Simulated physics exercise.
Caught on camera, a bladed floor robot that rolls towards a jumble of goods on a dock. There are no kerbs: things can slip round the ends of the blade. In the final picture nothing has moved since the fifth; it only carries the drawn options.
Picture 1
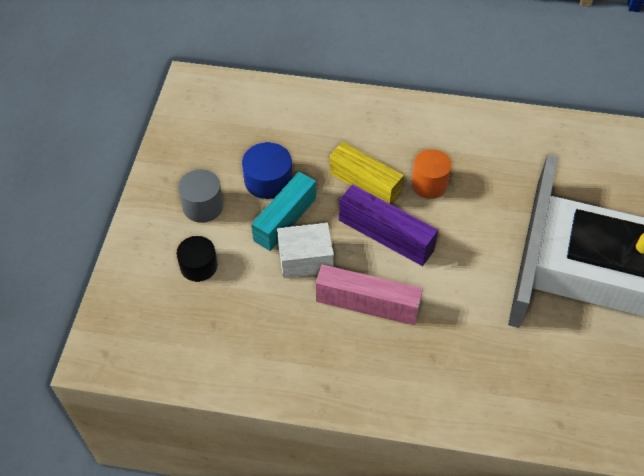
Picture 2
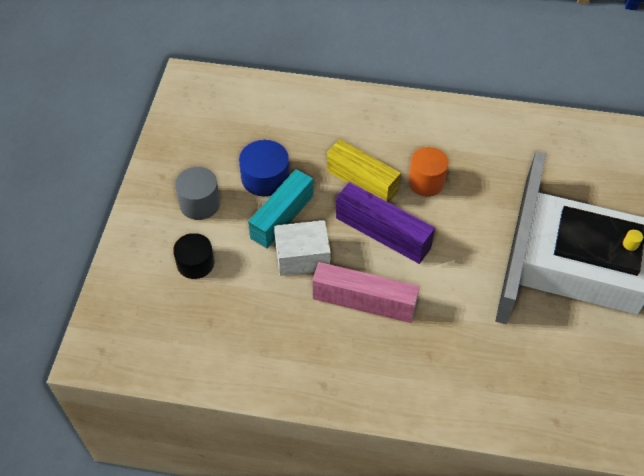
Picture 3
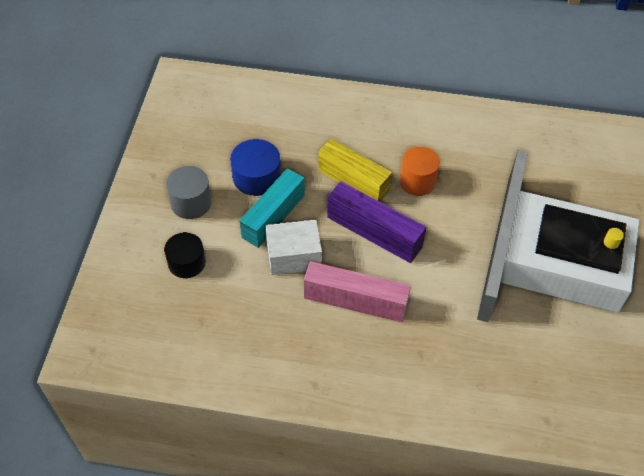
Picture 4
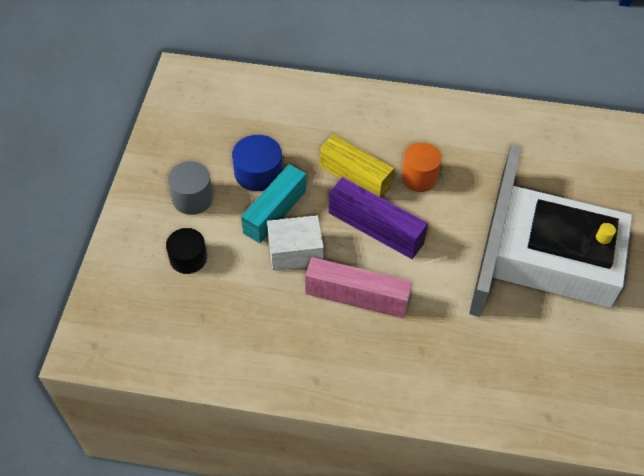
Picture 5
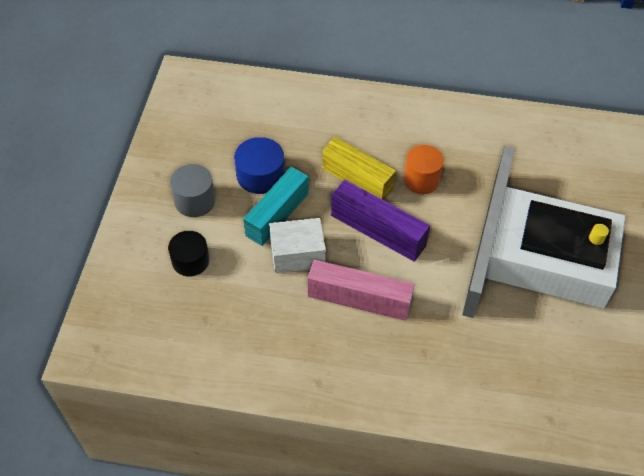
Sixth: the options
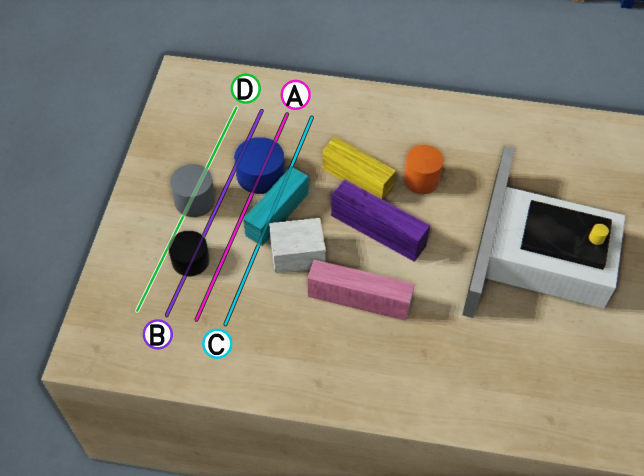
To begin with, a white robot with a grey blade sits partly out of view at the right of a wooden platform, facing a loose cluster of coloured blocks and cylinders. It rolls a short way left, coming fully into view, while the untouched pieces stay put and the view shifts slightly.
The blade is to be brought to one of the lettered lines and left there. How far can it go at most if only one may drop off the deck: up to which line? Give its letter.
Up to line D.
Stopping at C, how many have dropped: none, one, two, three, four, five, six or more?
In all, none.
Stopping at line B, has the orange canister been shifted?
Yes.
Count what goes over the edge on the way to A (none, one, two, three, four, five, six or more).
By then, none.
On the copy, A at (246, 208); B at (218, 205); C at (272, 212); D at (191, 201).
On D. First, robot (447, 216); orange canister (377, 155); pink bar (301, 281).
Then, robot (337, 201); black canister (168, 249); blue canister (207, 149).
Finally, robot (251, 189); black canister (92, 246); grey canister (117, 189); none fallen.
By contrast, A is within the limit but short; B is within the limit but short; C is within the limit but short.
